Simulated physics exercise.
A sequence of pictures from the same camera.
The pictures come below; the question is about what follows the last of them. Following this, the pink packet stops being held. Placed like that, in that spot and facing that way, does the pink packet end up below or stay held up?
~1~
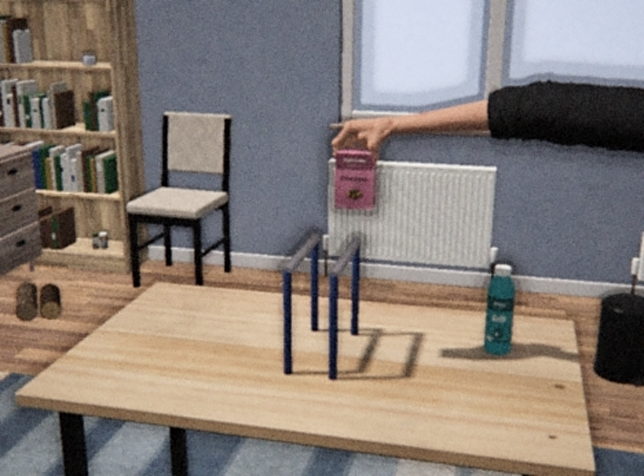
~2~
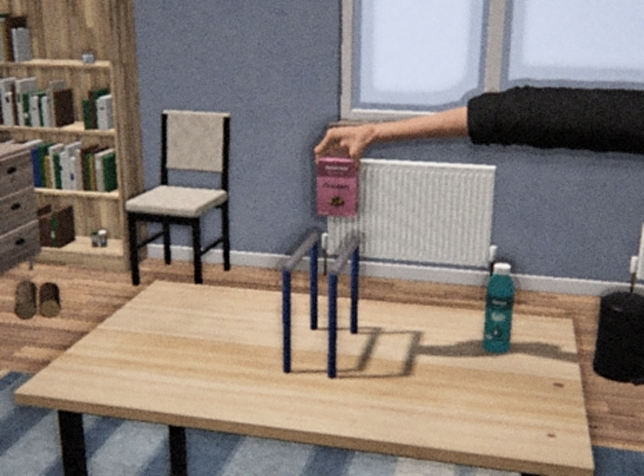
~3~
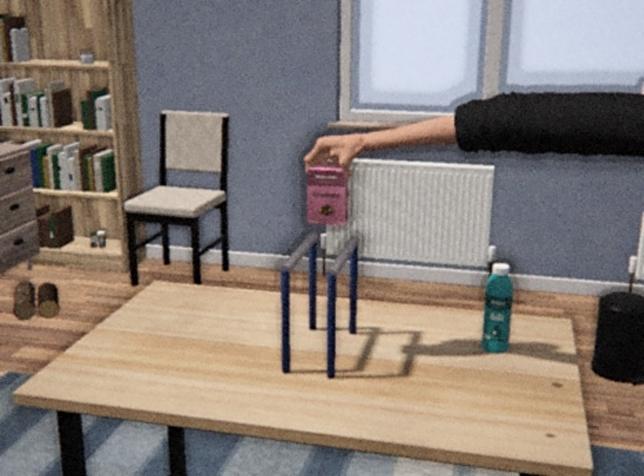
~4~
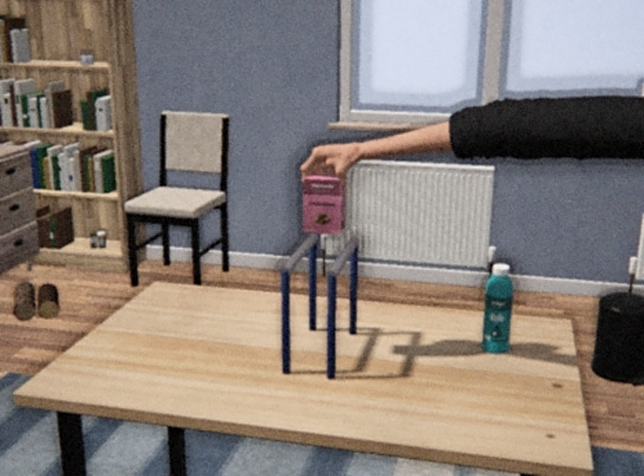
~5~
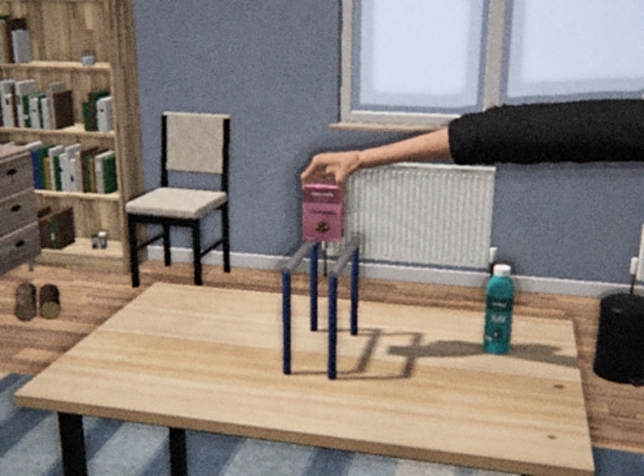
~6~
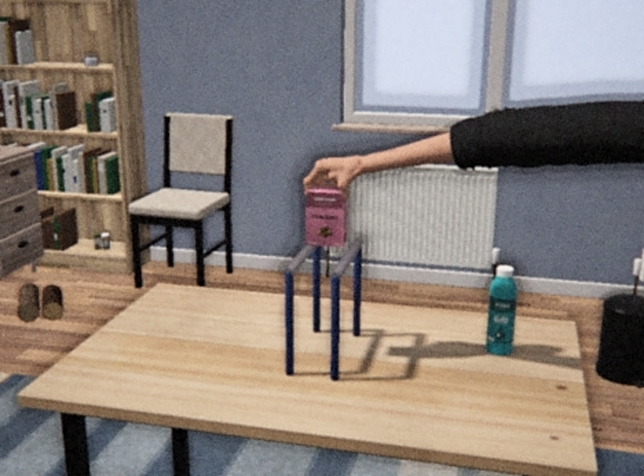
The gap holds it.
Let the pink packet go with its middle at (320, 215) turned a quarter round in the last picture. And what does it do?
Let go there, it makes it through.
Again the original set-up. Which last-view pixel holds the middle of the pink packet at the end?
The object ends up somewhere near (322, 237).
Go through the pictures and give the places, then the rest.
In the first picture, on its way; pink packet (356, 179); turquoise bottle (500, 309).
In the second picture, on its way; pink packet (338, 186); turquoise bottle (499, 308).
In the third picture, on its way; pink packet (328, 195); turquoise bottle (498, 308).
In the fourth picture, on its way; pink packet (325, 203); turquoise bottle (498, 308).
In the fifth picture, on its way; pink packet (324, 212); turquoise bottle (499, 309).
In the sixth picture, held still over the gap; pink packet (327, 216); turquoise bottle (502, 310).
Then, 0.20 s past the last view, pink packet rocked 9° from its first pose near (325, 226).
Then, 0.30 s past the last view, pink packet rocked 47° from its first pose near (320, 236).
Then, 0.40 s past the last view, pink packet rocked 56° from its first pose near (322, 237).
Finally, down or leaning hard on the stand or table, pink packet; turquoise bottle still in place. Final places as the last picture's camera would see them, pink packet near (322, 237). The packet lodges.
